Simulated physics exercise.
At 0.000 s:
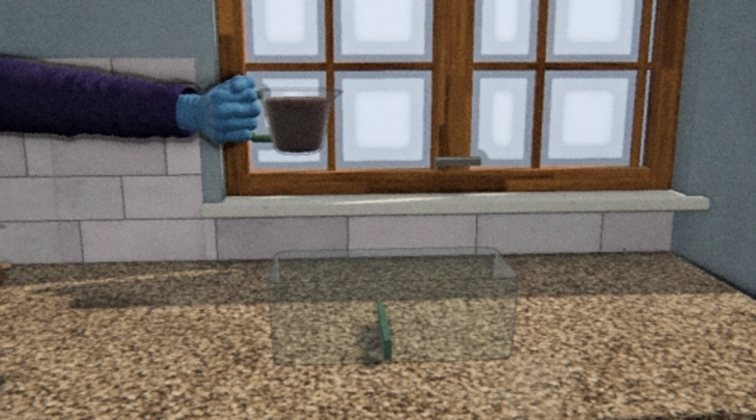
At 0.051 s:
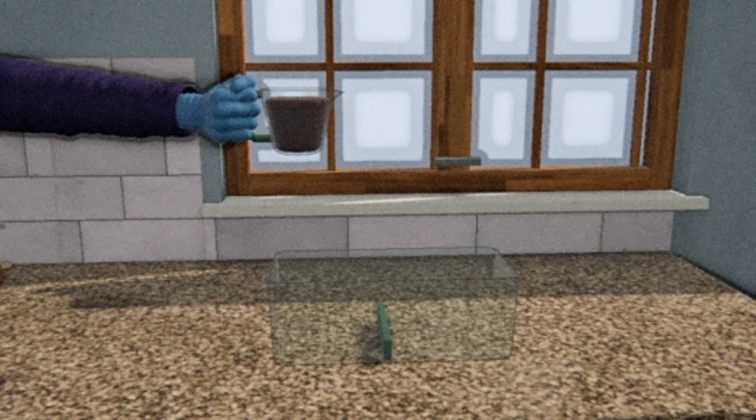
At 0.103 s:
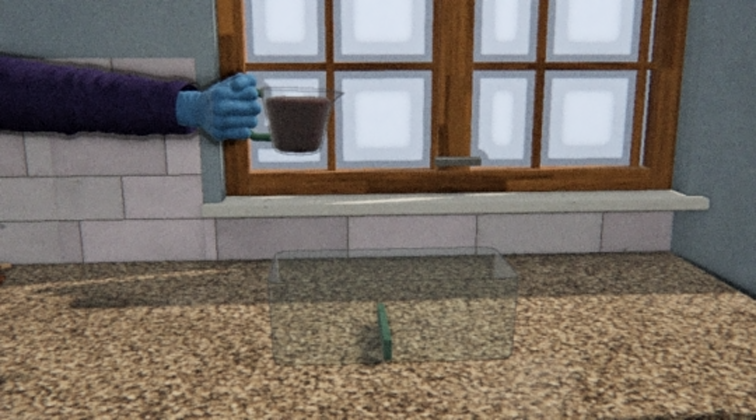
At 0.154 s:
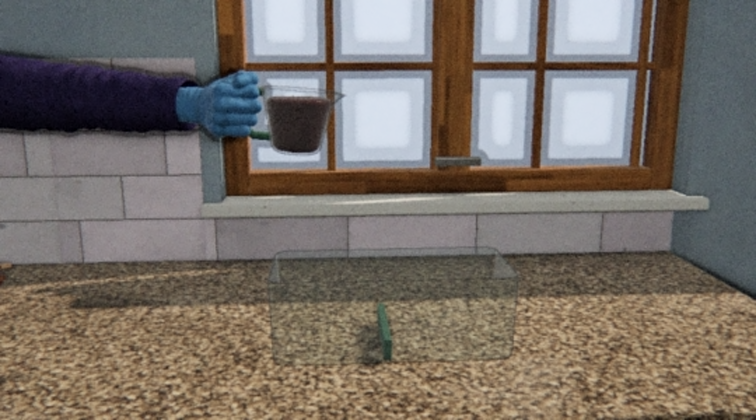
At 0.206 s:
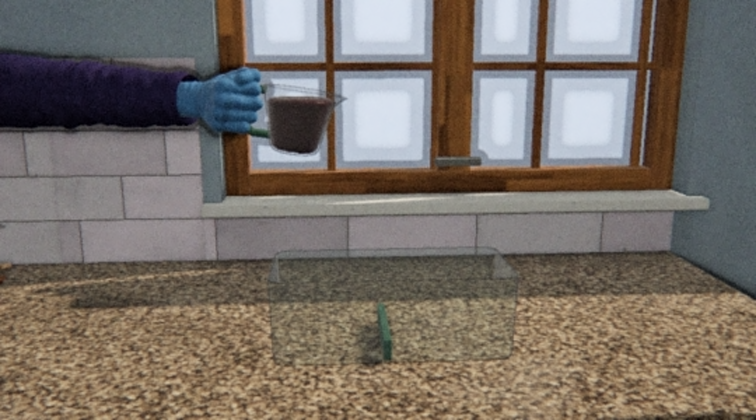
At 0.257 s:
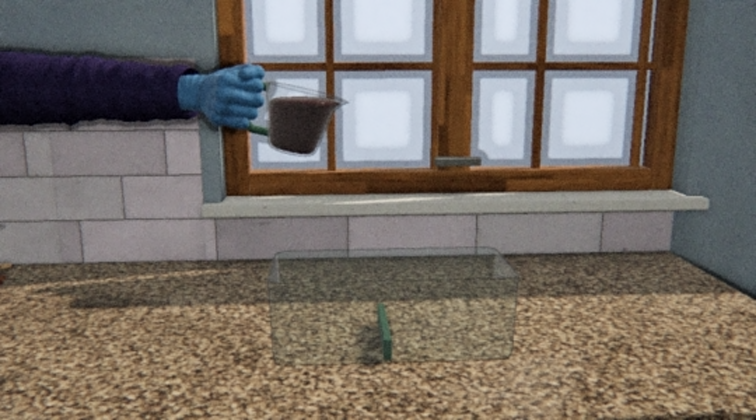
On a speckled kitchen counter beneath a wooden-framed window, a long clear basin with a low green wall sits still while a blue-gloved hand at left holds a jug of dark liquid above it, slowly tilting it slightly rightward.
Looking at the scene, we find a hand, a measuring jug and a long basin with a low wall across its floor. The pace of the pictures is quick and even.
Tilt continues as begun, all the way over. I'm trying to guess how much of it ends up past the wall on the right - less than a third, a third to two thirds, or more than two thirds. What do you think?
Surpasses two thirds.
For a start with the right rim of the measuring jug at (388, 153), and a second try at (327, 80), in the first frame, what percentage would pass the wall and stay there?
Near 95 in a hundred first, near 50 in a hundred second.
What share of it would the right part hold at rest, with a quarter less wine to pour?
About 70 %.
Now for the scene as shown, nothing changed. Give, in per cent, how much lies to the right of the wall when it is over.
Some 75 per cent.
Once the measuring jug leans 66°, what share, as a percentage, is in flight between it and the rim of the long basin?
Airborne share: Approx. 30 %.
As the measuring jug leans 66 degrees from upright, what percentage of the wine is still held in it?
About 65 % remains.
A moment on, the measuring jug is tipped part way and 64 per cent is still to pour, 0 is left of the wall and 7 right of it.
Next, the measuring jug is tipped on its side and 10 per cent is still to pour, 6 is left of the wall and 59 right of it.
Then the measuring jug is tipped right over and 0 per cent is still to pour, 22 is left of the wall and 76 right of it.
Later the measuring jug is tipped right over and 0 per cent is still to pour, 22 is left of the wall and 76 right of it.
At rest 22 per cent lies left of the wall, 76 right of it and 2 outside.
